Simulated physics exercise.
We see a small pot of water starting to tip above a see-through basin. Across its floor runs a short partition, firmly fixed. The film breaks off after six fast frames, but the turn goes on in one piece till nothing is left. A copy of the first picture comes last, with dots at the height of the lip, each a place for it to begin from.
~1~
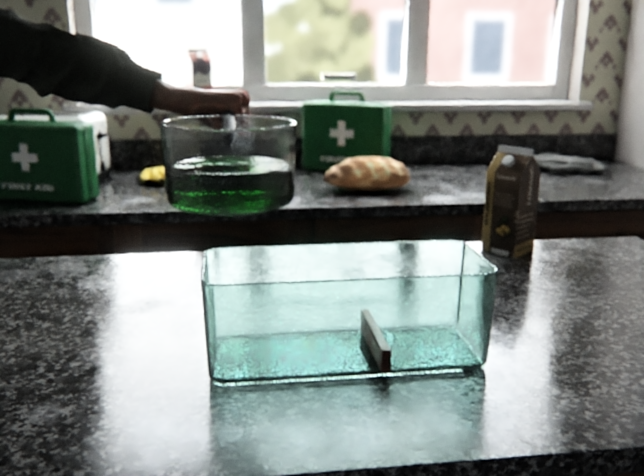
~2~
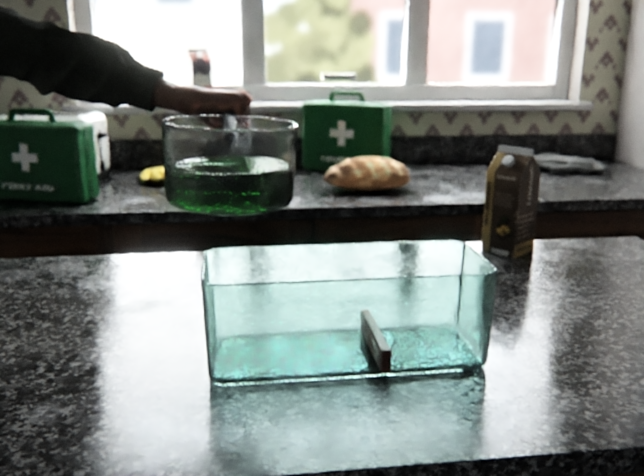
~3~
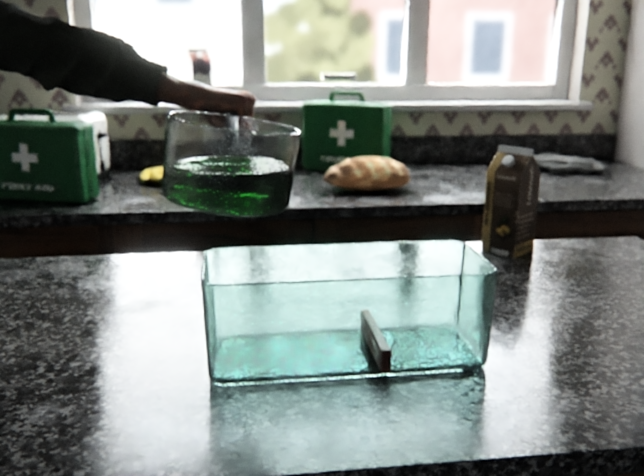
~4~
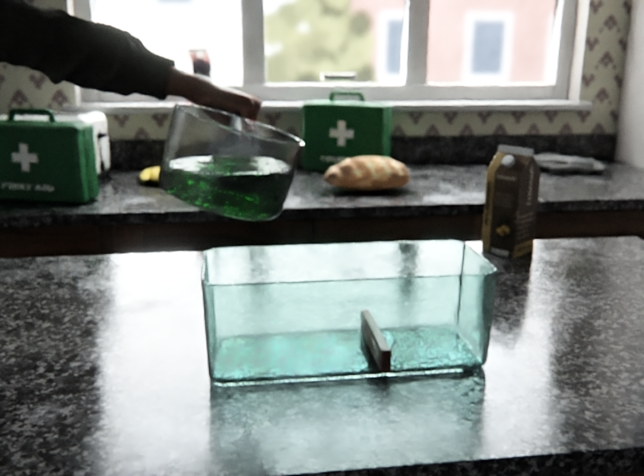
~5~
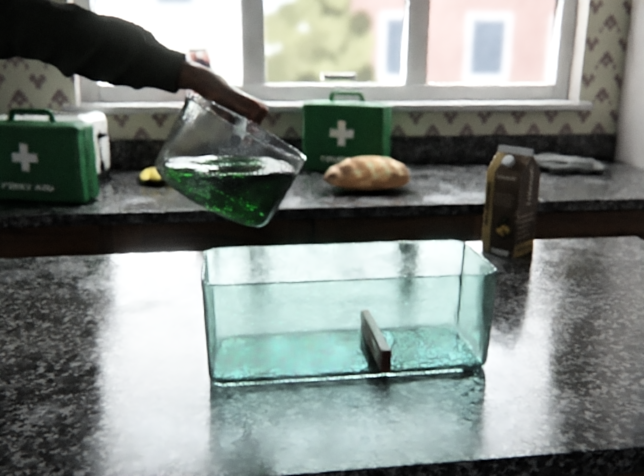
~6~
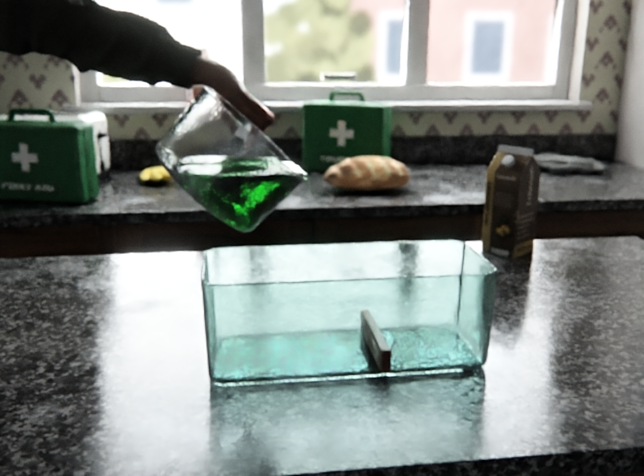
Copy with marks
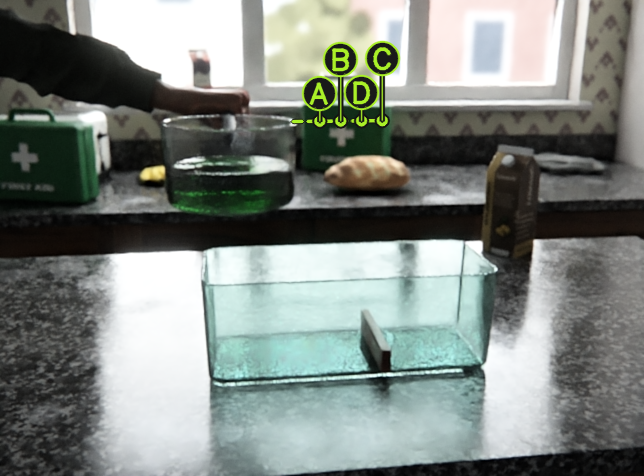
The footage shows a hand holding a clear glass pot of green liquid above a transparent rectangular basin with a short partition, then steadily tilting the pot toward the right while the liquid stays inside and the basin remains still.
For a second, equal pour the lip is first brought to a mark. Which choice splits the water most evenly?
Use dot B.
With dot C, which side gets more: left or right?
The right one.
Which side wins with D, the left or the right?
The right side.
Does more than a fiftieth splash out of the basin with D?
No.
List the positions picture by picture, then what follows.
Upright, lip at (293, 121); basin from (209, 382) to (486, 365); top of the wall at (375, 328); nothing has left yet.
Tipped about 2°, lip at (294, 123); nothing has left yet.
Tipped about 8°, lip at (298, 130); nothing has left yet.
Tipped about 17°, lip at (302, 142); nothing has left yet.
Tipped about 30°, lip at (304, 157); nothing has left yet.
Tipped about 43°, lip at (303, 174); nothing has left yet.
On the marked copy, A at (319, 121); B at (340, 121); C at (382, 120); D at (361, 120).
With A, about 73 % ends left of the wall and 27 % right of it.
With B, about 45 % ends left of the wall and 54 % right of it.
With C, about 20 % ends left of the wall and 80 % right of it.
With D, about 26 % ends left of the wall and 74 % right of it.
